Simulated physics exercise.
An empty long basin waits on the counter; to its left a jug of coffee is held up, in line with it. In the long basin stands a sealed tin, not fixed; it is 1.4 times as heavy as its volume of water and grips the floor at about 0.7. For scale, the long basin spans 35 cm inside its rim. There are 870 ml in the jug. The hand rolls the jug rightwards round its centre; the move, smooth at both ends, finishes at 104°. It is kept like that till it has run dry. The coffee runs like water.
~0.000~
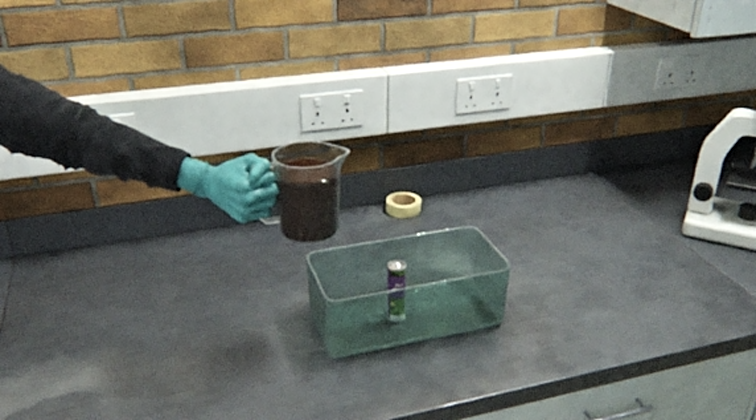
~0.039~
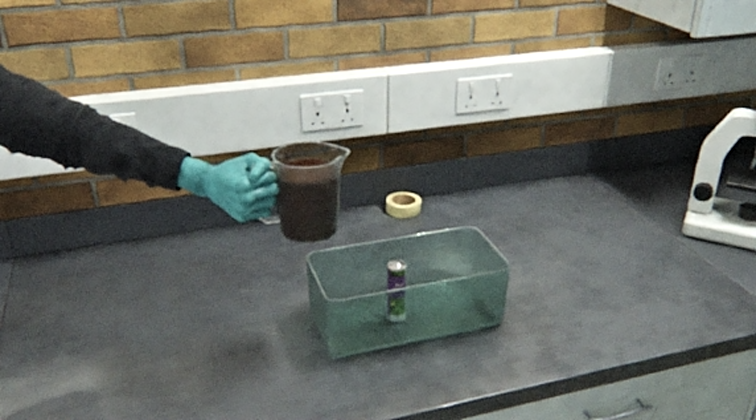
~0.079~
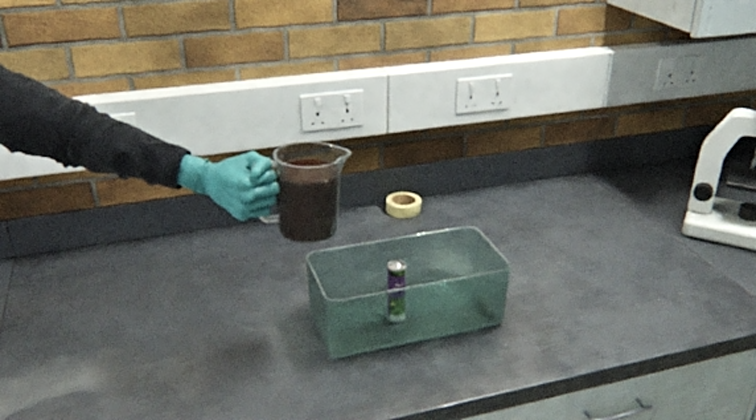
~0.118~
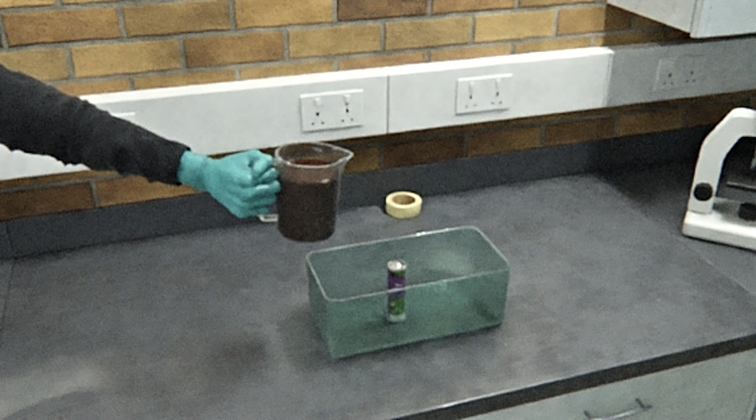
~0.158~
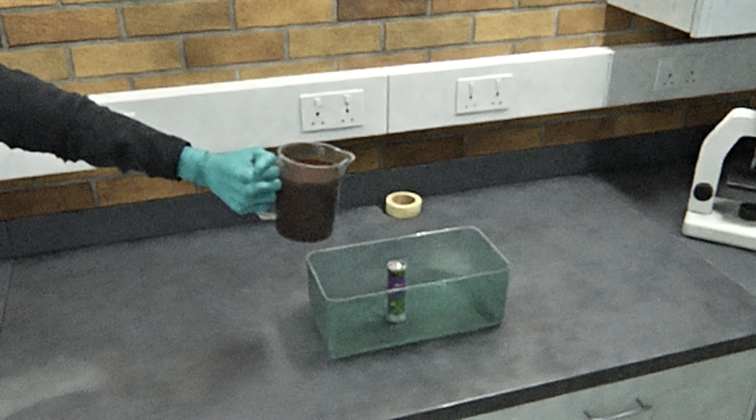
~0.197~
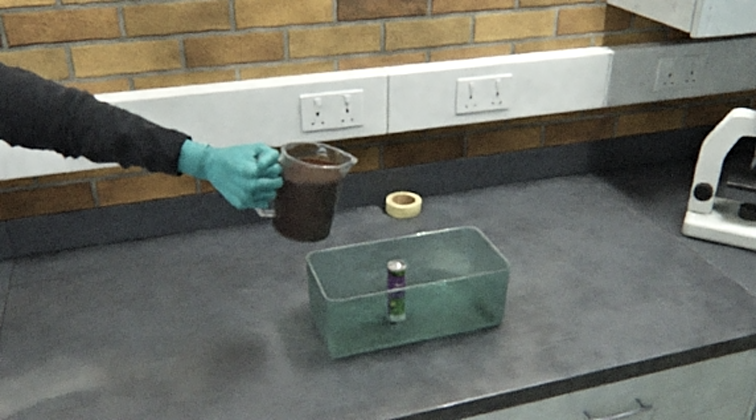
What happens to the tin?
It falls.
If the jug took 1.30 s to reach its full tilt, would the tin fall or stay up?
The tin goes over.
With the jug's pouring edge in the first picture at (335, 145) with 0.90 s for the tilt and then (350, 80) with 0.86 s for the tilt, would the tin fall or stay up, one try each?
First it falls; then it stays up.
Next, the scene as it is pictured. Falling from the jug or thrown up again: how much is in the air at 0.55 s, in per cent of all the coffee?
About 16 per cent.
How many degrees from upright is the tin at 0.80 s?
About 0°.
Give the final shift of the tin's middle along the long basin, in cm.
About 8.0 cm.
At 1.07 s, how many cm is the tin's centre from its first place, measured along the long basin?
About 7 cm.
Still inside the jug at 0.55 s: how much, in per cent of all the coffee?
About 84 per cent.
Then, 0.55 s in, the tilt is 73° and 83 per cent is still to pour; the tin stands where it began.
Then, 0.80 s in, the tilt is 103° and 32 per cent is still to pour; the tin stands where it began.
Then, 1.07 s in, the tilt is 104° and 5 per cent is still to pour; the tin lies on its side.
Then, 1.36 s in, the tilt is 104° and 0 per cent is still to pour; the tin lies on its side.
Finally, the tin lies on its side.
